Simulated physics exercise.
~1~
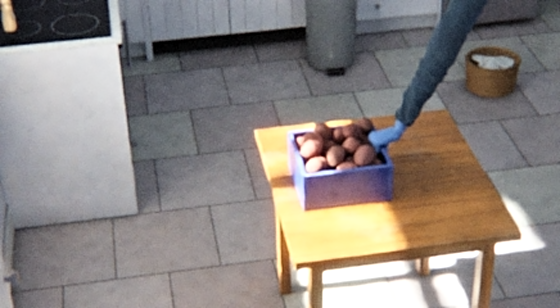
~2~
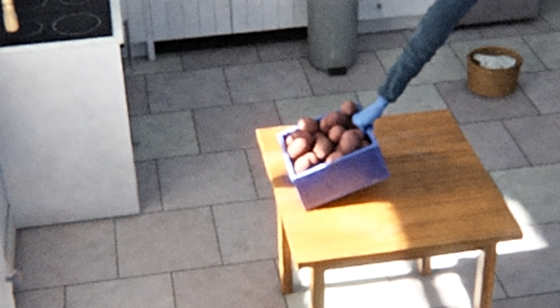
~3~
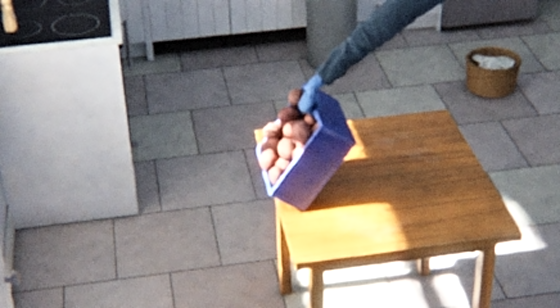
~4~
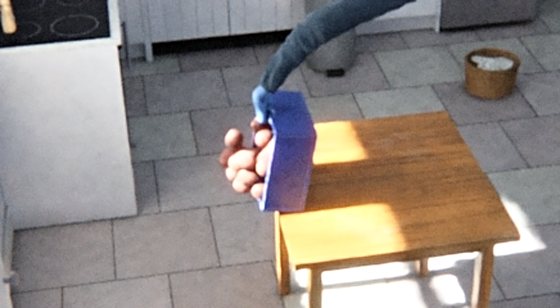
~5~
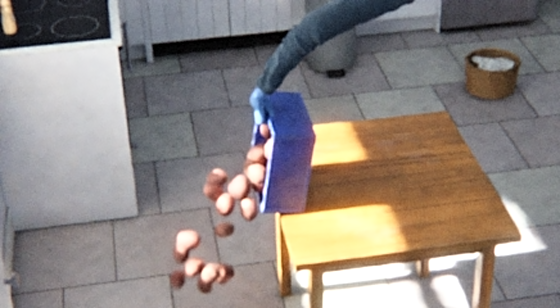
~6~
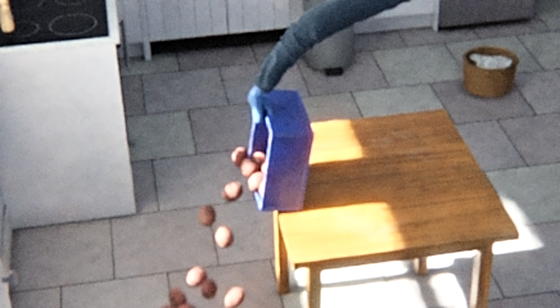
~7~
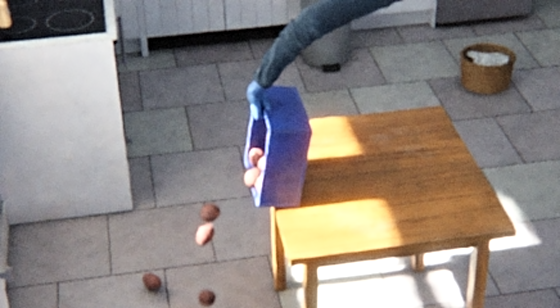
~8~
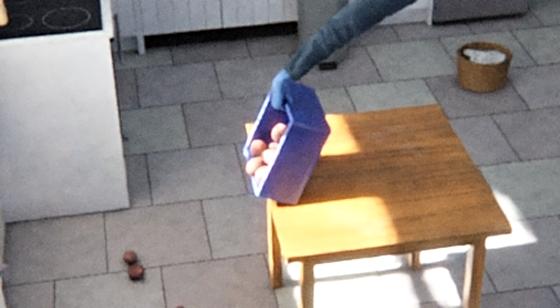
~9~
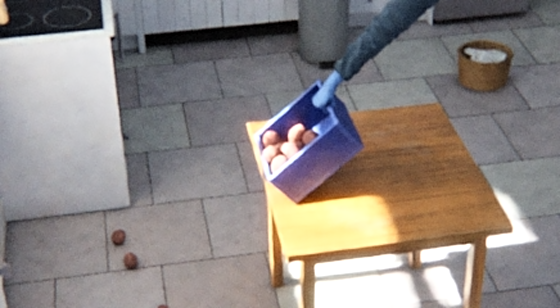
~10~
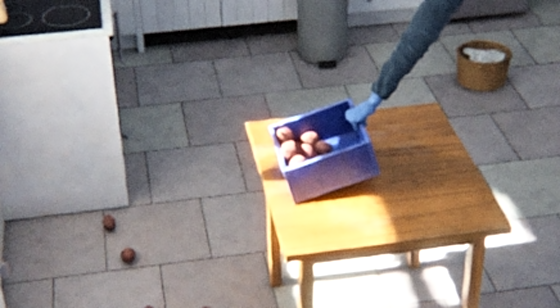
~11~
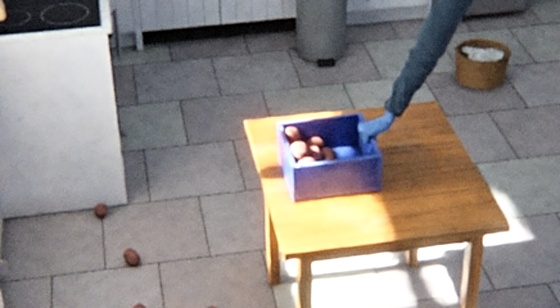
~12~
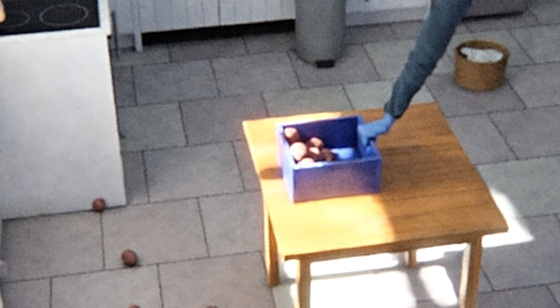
A gloved hand tipped a blue box of red potatoes steeply over the left edge of a wooden table, sending more than half tumbling to the tiled floor, then set it flat again with some still inside and a few lying below.
